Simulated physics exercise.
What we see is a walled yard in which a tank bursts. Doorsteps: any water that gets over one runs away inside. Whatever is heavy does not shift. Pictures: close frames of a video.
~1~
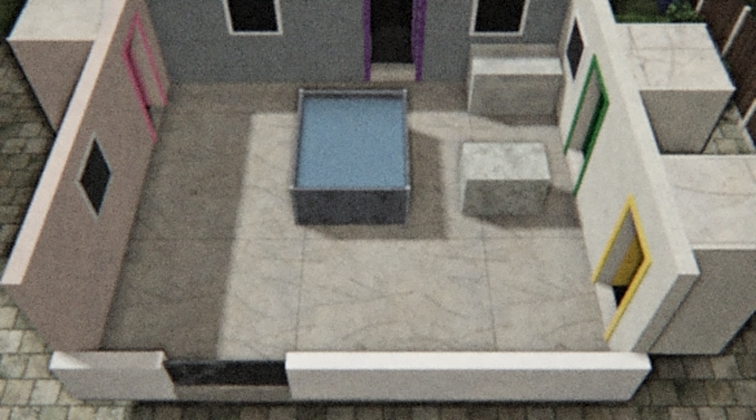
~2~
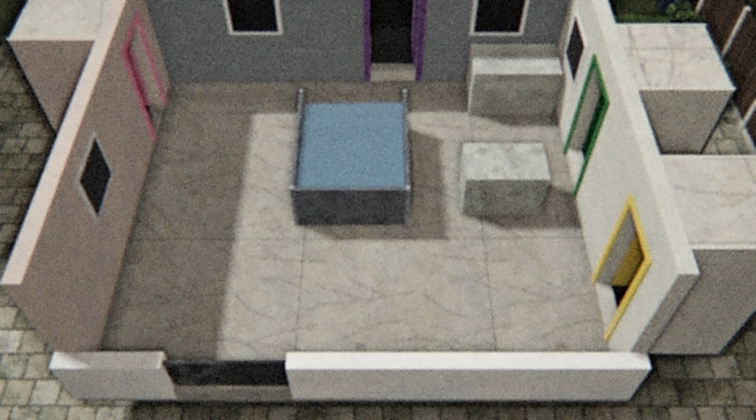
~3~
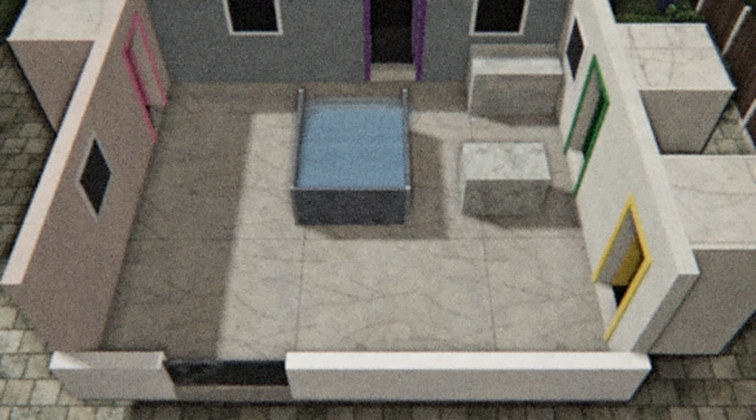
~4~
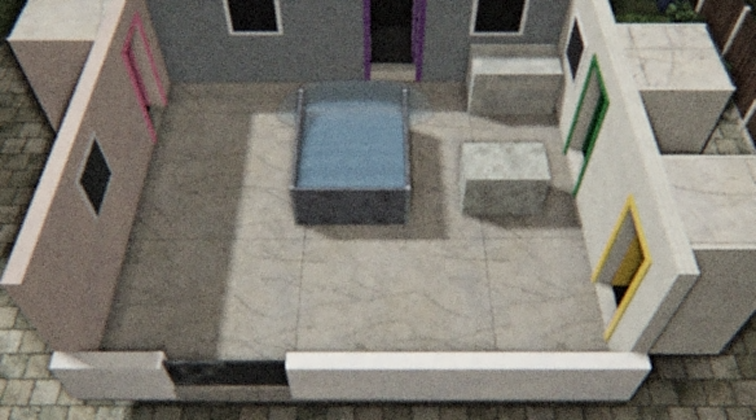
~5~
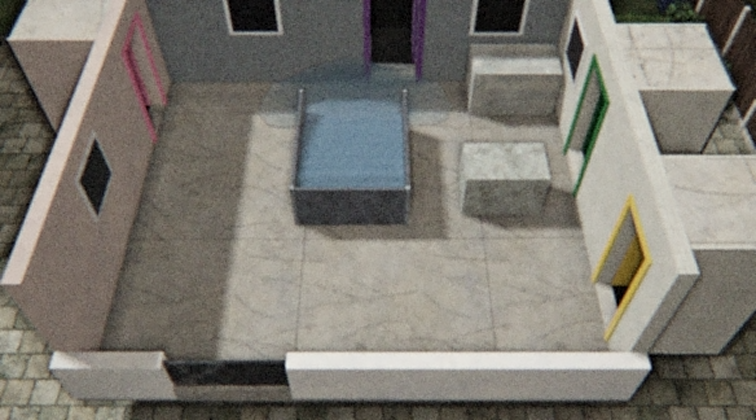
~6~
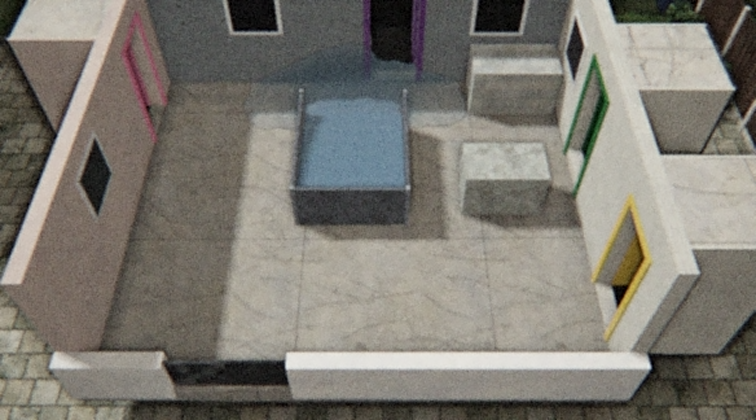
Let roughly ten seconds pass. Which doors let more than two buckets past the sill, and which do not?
The purple door goes over two buckets; the green door does not go over two buckets; the pink door goes over two buckets; the yellow door does not go over two buckets.
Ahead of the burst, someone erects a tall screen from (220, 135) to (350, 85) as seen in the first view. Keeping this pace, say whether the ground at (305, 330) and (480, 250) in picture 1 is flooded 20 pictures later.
Result, in order: Bone-dry / bone-dry.
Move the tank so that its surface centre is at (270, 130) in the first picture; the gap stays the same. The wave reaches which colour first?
Answer: The one in purple.
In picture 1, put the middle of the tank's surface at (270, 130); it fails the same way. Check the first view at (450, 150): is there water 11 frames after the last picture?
Submerged.
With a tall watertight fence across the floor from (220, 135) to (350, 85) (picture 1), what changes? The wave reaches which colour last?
The door marked pink comes last.
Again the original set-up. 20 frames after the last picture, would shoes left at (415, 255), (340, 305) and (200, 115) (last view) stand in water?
The three points read soaked through, clear and soaked through.
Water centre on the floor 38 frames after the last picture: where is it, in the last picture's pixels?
The centre of mass sits at about (343, 190).
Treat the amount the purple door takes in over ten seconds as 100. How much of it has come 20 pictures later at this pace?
100 %.
A moment on, water covers 15 % of the floor; the purple door far over two buckets in, the green door not reached, the pink door not reached, the yellow door not reached.
Next, water covers 30 % of the floor; the purple door far over two buckets in, the green door not reached, the pink door over two buckets in, the yellow door not reached.
Then, water covers 50 % of the floor; the purple door far over two buckets in, the green door wet at the sill, nothing in, the pink door far over two buckets in, the yellow door not reached.
Later, water covers 85 % of the floor; the purple door far over two buckets in, the green door under two buckets in, the pink door far over two buckets in, the yellow door wet at the sill, nothing in.
In the end, water covers 95 % of the floor; the purple door far over two buckets in, the green door under two buckets in, the pink door far over two buckets in, the yellow door under two buckets in.
